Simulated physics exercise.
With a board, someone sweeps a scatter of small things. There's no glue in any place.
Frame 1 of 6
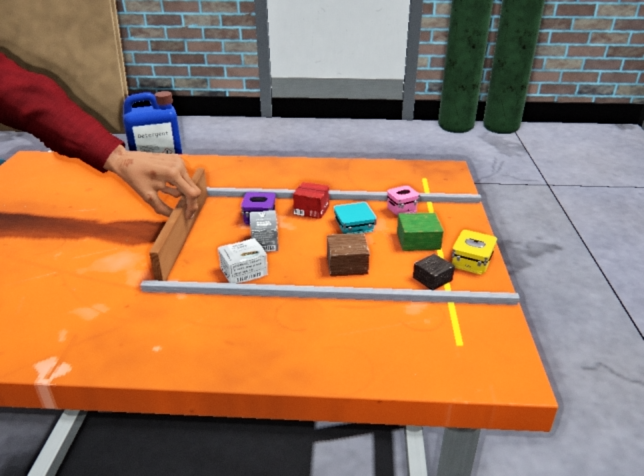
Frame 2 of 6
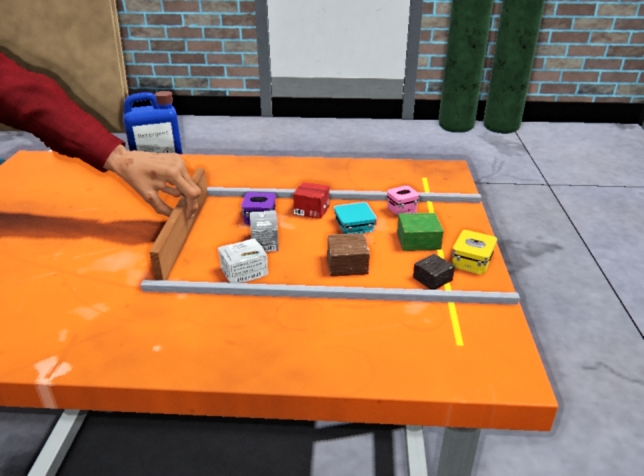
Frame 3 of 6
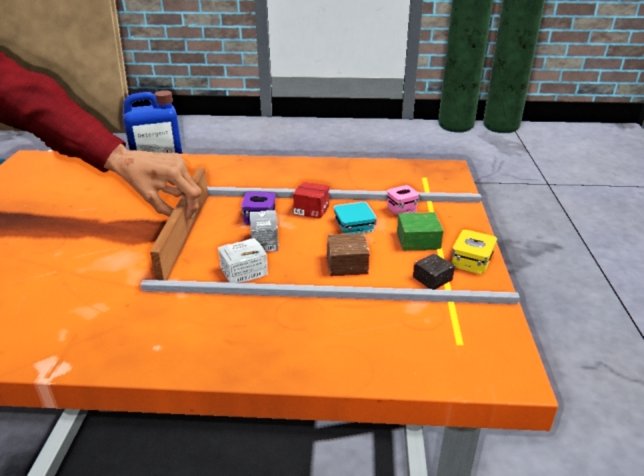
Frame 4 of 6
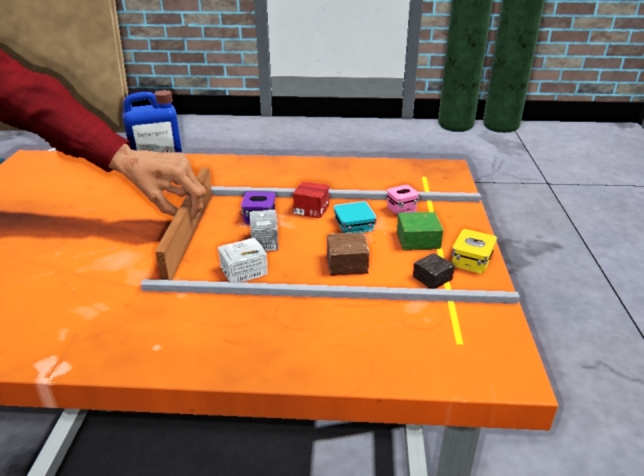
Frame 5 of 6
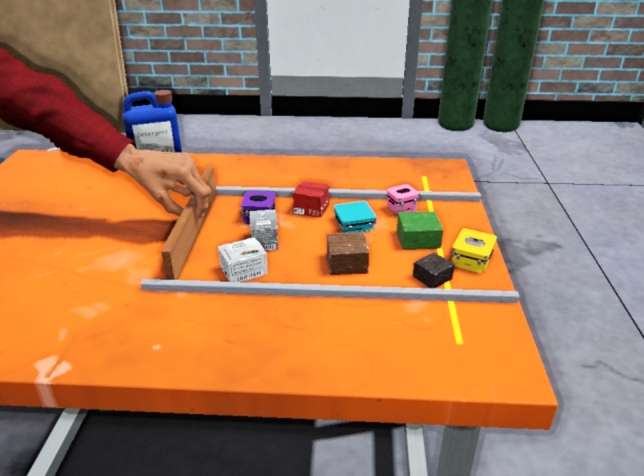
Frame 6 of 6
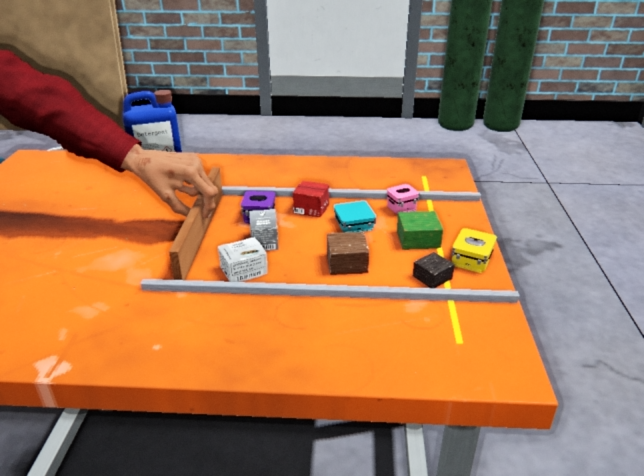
A hand slides a wooden board slightly right toward small colourful boxes on an orange table.
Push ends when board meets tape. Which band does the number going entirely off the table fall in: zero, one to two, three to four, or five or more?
It ends with three pieces or four gone from the top.
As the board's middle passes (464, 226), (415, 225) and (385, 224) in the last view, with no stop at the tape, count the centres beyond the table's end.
Per position: 6 / 1 / 0.
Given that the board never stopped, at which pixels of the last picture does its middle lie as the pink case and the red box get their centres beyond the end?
Roughly at (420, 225) and roughly at (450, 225).
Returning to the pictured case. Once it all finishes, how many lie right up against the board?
3 in contact.
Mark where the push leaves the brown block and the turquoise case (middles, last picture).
Result: One at about (479, 250), the other at about (487, 225).
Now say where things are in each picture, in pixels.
In the first picture, yellow case (474, 252); black block (434, 272); green block (419, 232); board (183, 220); tape (438, 244).
In the second picture, black block (434, 272); turquoise case (355, 219).
In the third picture, green block (419, 231); grey box (264, 231).
In the fourth picture, yellow case (474, 252); white box (243, 261).
In the fifth picture, black block (433, 271); brown block (347, 253).
In the sixth picture, yellow case (473, 251); black block (433, 270); green block (419, 230); board (199, 219); tape (438, 242).
Early on, none off yet; yellow case at rest near (473, 251); black block at rest near (433, 270); green block at rest near (419, 230).
A while later, none off yet; yellow case moving near (482, 254); black block at rest near (433, 270); green block travelled about its own width near (448, 235).
Finally, the number that fall off is three or four; lost, pink case, green block and yellow case.
